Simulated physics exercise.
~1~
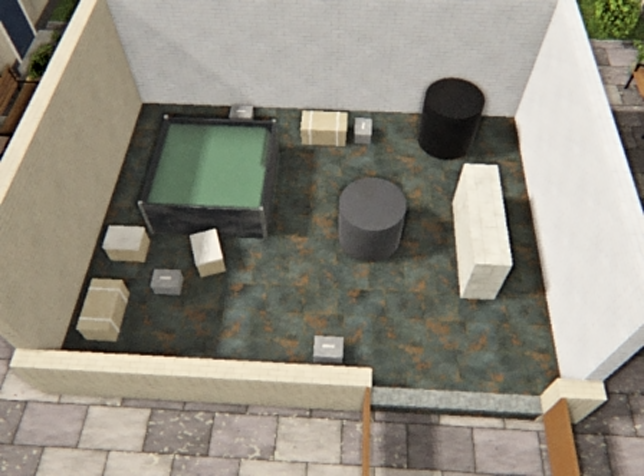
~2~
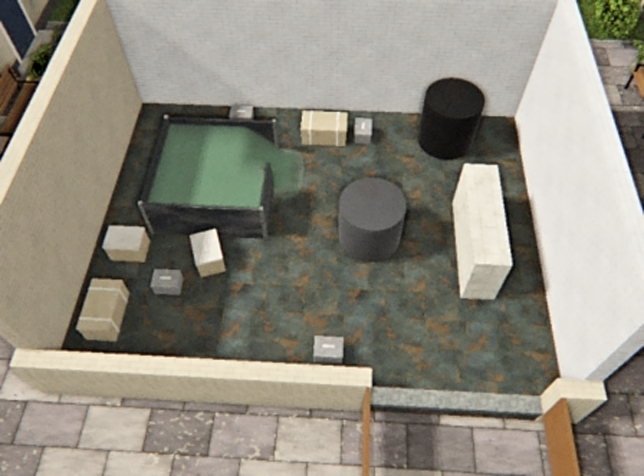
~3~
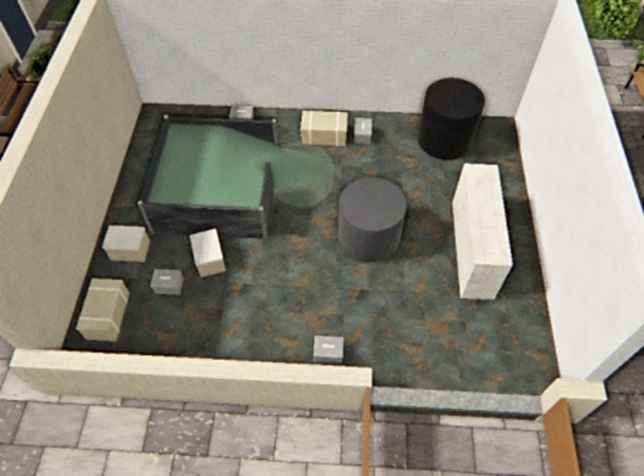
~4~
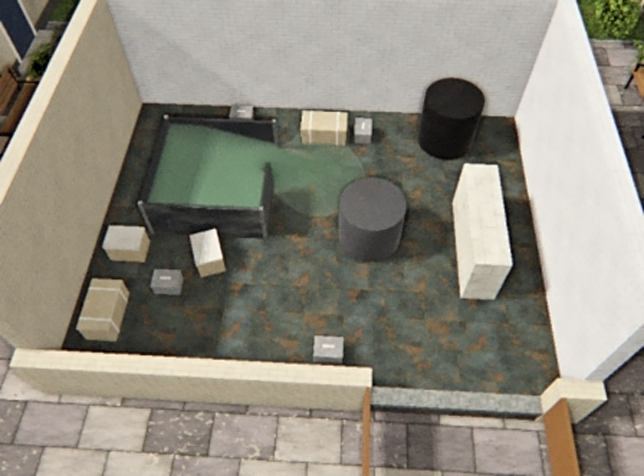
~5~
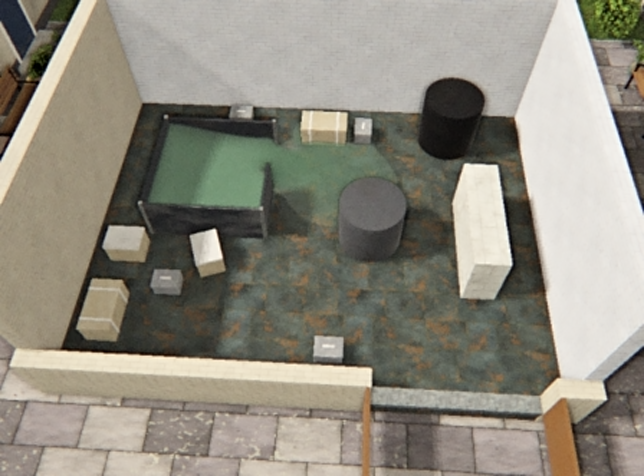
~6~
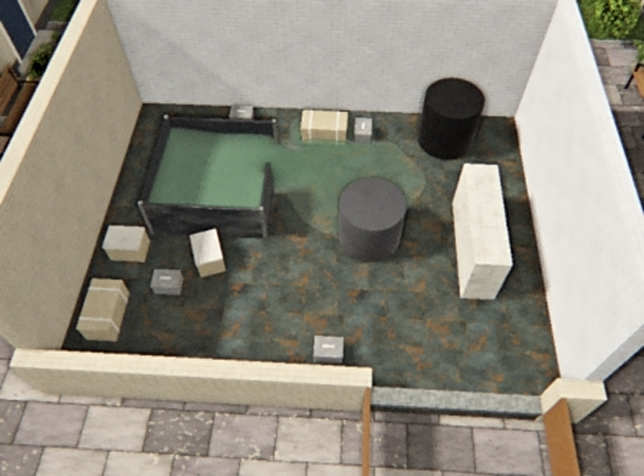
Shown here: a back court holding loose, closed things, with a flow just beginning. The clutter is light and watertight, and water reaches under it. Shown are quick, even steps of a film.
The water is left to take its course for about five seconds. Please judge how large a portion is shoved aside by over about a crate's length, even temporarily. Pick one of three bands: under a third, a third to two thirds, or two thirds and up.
Under a third.
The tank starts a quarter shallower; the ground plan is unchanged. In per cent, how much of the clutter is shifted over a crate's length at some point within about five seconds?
I'd put it near 10 percent.
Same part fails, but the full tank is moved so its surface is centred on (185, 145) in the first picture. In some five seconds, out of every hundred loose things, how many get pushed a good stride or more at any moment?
My guess is about 20 percent of them.
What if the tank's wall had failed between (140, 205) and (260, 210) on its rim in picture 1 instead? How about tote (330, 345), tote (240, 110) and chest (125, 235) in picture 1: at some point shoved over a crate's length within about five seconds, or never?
Same order as named: Sent that far; not sent that far; sent that far.
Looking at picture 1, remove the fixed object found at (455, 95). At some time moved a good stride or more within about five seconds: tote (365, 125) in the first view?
Short answer: Travelled that far.
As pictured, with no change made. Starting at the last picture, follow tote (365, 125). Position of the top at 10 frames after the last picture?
Somewhere near (379, 105).
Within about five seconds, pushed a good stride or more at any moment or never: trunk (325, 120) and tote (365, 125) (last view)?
Respectively, travels that far and travels that far.
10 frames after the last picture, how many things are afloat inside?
1 in all.
A moment on, 0 of 8 are well off their spots; 0 afloat.
Next, 1 of 8 are well off their spots; 1 afloat.
Later, 0 of 8 are well off their spots; 1 afloat.
In the end, 2 of 8 are well off their spots, and 2 have been at some point; 2 afloat.
